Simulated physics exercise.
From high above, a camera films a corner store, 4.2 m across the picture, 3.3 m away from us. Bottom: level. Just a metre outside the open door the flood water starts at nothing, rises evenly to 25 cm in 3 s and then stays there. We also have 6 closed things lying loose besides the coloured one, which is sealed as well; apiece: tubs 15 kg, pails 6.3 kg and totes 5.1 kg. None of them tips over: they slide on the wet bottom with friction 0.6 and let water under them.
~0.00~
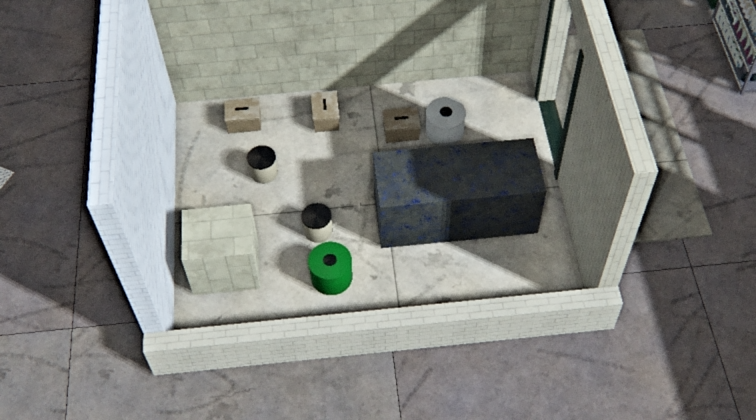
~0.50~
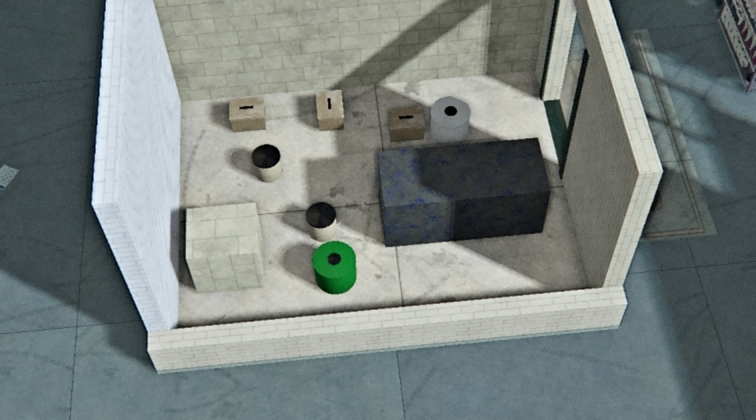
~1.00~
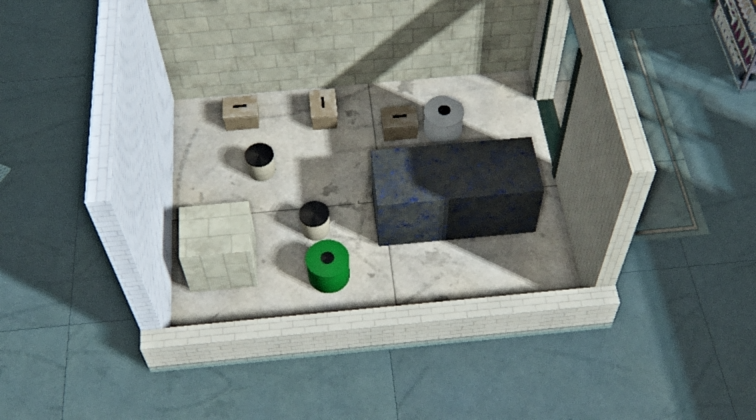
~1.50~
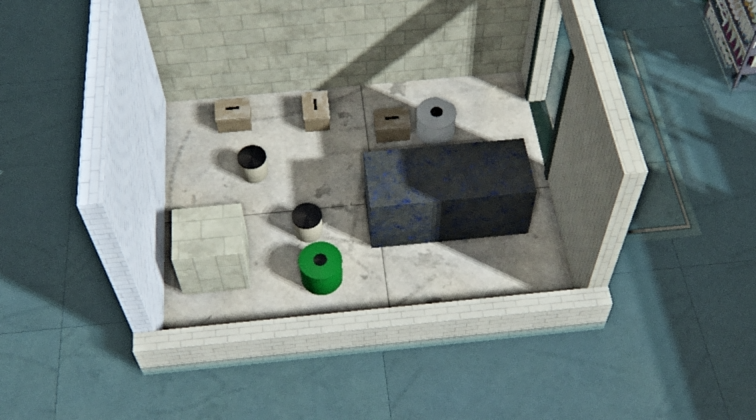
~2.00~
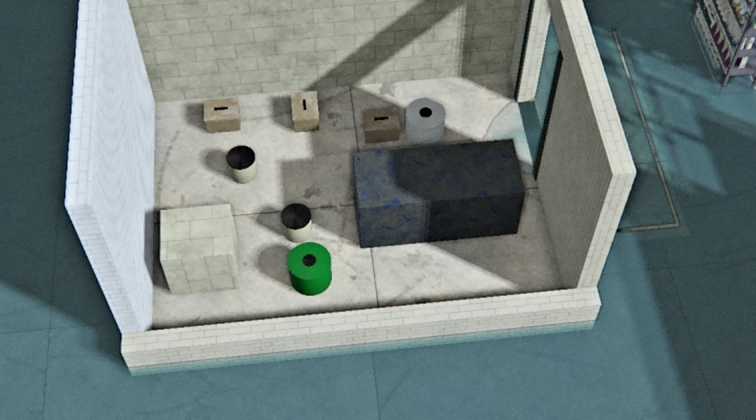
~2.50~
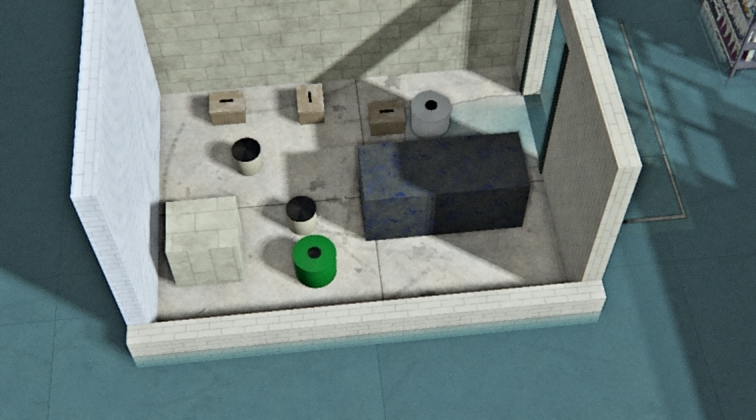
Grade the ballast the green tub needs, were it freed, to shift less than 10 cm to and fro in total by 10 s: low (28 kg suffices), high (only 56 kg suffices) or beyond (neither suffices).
Grade: Low.
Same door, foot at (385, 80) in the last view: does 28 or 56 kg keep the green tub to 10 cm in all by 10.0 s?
There even the lighter works.
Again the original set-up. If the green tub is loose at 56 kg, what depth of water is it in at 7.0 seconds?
Depth: Approx. 1 cm.
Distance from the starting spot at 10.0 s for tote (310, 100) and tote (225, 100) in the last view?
140 cm, 60 cm.
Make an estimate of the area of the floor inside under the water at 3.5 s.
Roughly 3.5 m2 of it is wet.
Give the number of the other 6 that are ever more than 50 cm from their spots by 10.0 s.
Tally: 6.
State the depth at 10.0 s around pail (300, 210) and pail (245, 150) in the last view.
9 and 15 cm.
After 3.5 s the green tub would be 0 cm from its start with 28 kg and 0 cm from its start with 56 kg; 0 cm of water round it then.
After 4.5 s the green tub would be 0 cm from its start with 28 kg and 0 cm from its start with 56 kg; 0 cm of water round it then.
After 7.0 s the green tub would be 0 cm from its start with 28 kg and 0 cm from its start with 56 kg; 1 cm of water round it then.
After 10.0 s the green tub would be 0 cm from its start with 28 kg and 0 cm from its start with 56 kg; 8 cm of water round it then.
